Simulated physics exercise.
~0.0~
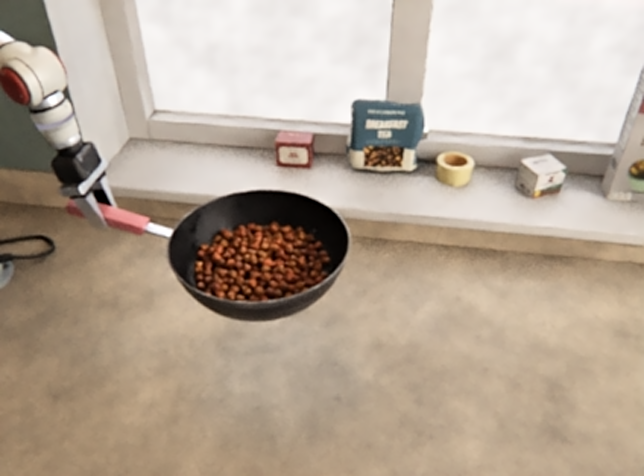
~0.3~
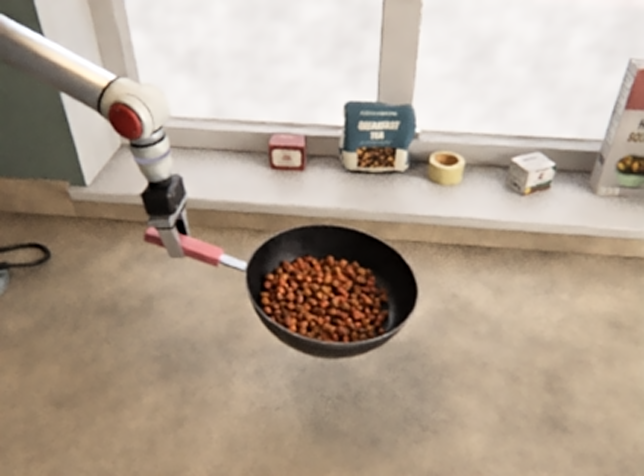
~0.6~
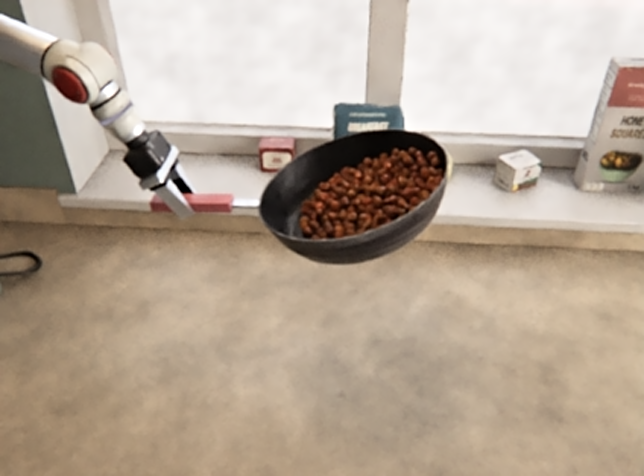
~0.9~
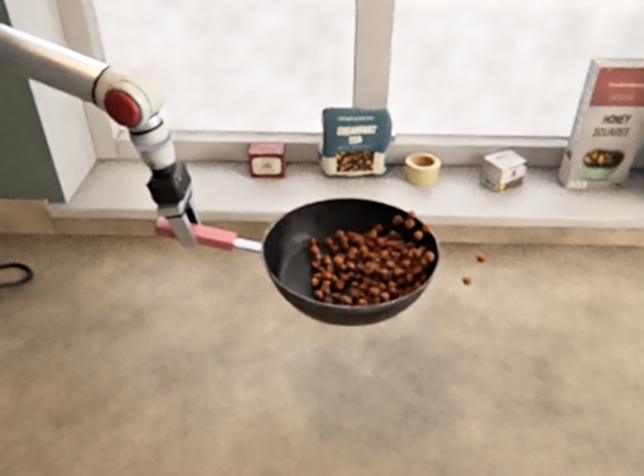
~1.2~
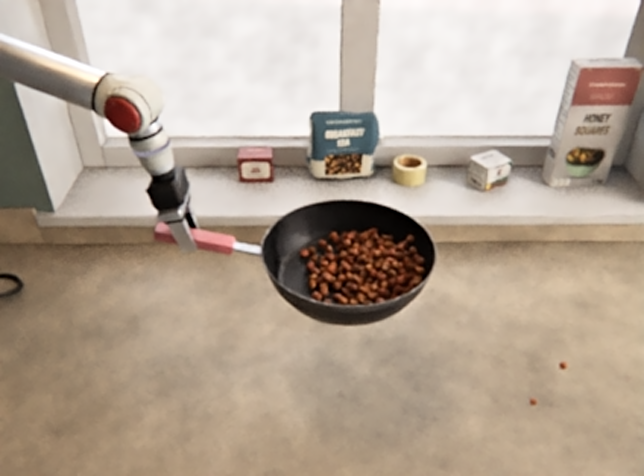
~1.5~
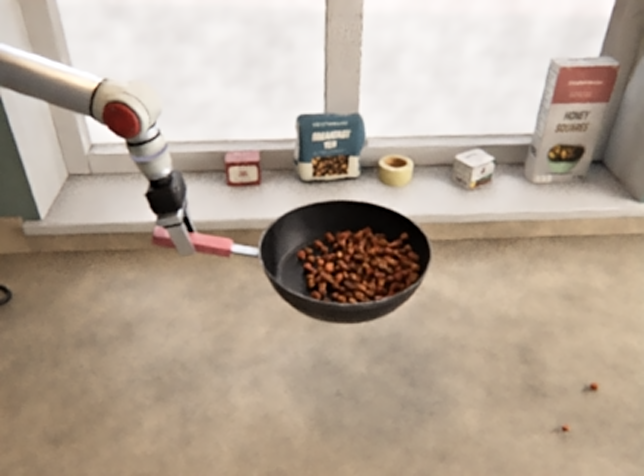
A robot arm carried a dark frying pan heaped with brown nuts to the right, then jerked it upward and tilted it, tossing a couple over the edge as it came back down level; nearly all stayed in the pan, with two left on the counter.
